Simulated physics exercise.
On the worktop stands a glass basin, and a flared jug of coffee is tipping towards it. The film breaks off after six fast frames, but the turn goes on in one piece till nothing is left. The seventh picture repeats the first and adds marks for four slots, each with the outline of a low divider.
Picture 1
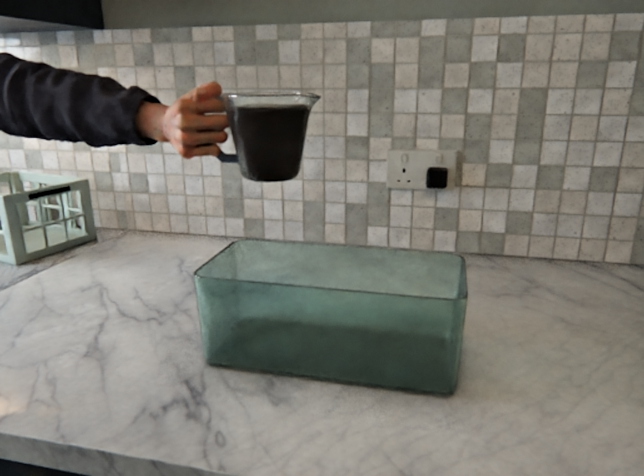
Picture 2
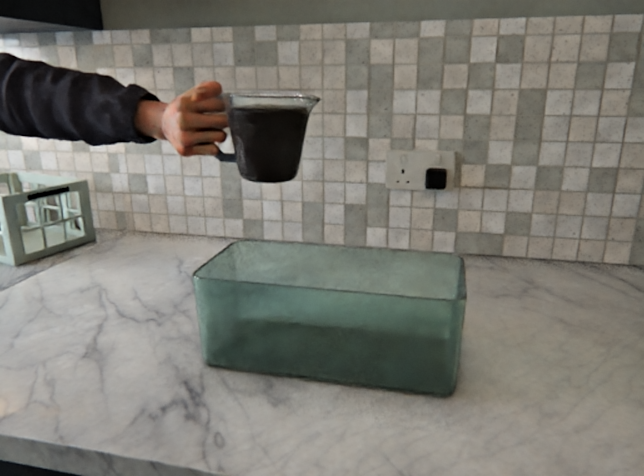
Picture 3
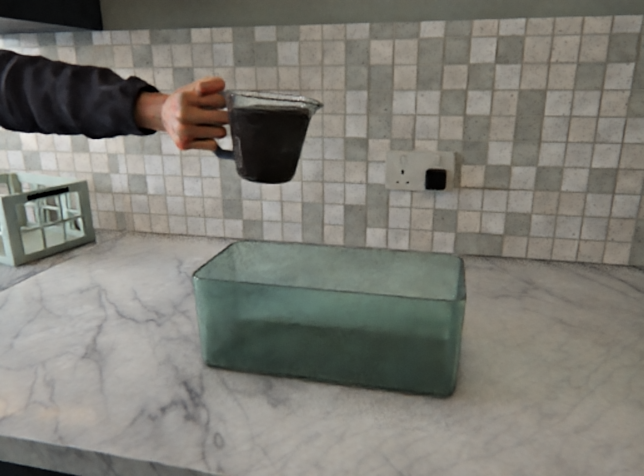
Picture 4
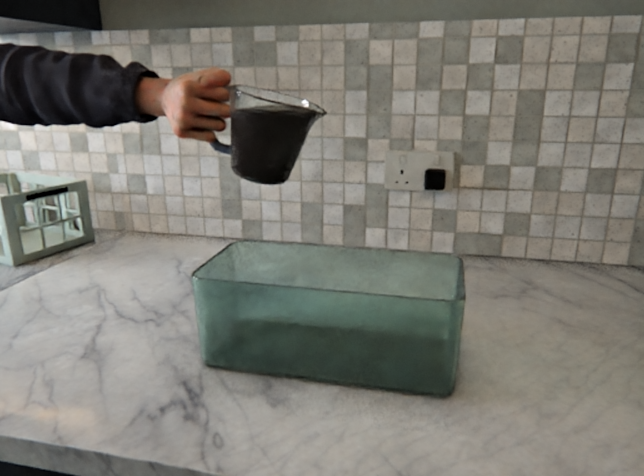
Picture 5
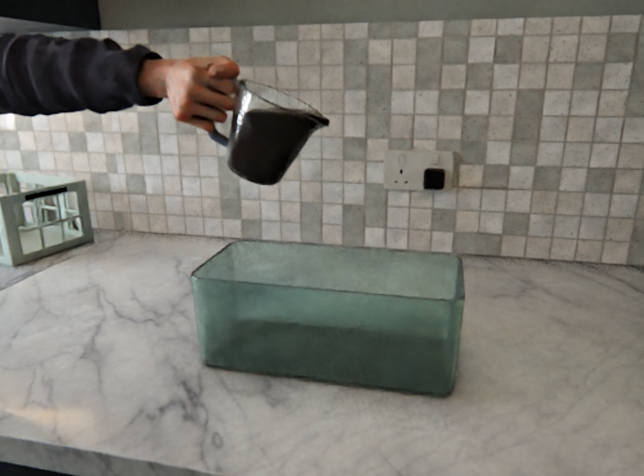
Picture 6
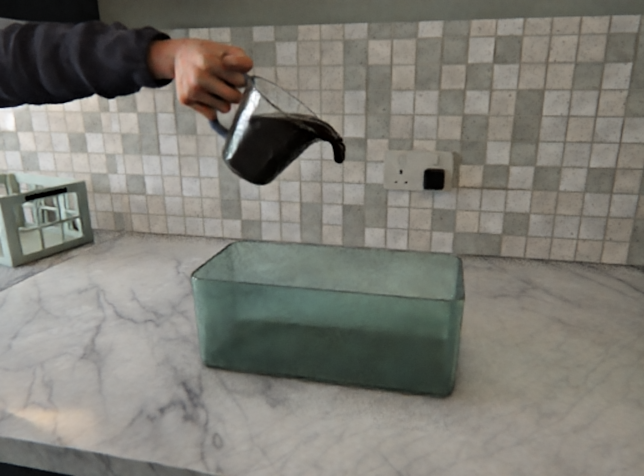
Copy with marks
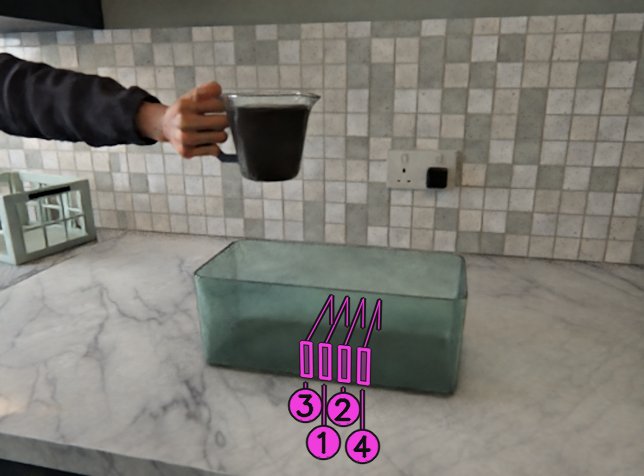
On a marble worktop, a hand tilting a glass jug rightward above a greenish glass basin, dark coffee beginning to leave the lip.
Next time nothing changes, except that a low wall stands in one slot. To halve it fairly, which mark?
Choose 4.
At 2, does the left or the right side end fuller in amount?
More ends on the right.
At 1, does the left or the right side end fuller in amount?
The right side.
On the marked copy, 1 at (324, 385); 2 at (343, 388); 3 at (305, 383); 4 at (362, 390).
With 1, about 10 % ends left of the wall and 89 % right of it.
With 2, about 20 % ends left of the wall and 79 % right of it.
With 3, about 6 % ends left of the wall and 92 % right of it.
With 4, about 49 % ends left of the wall and 49 % right of it.
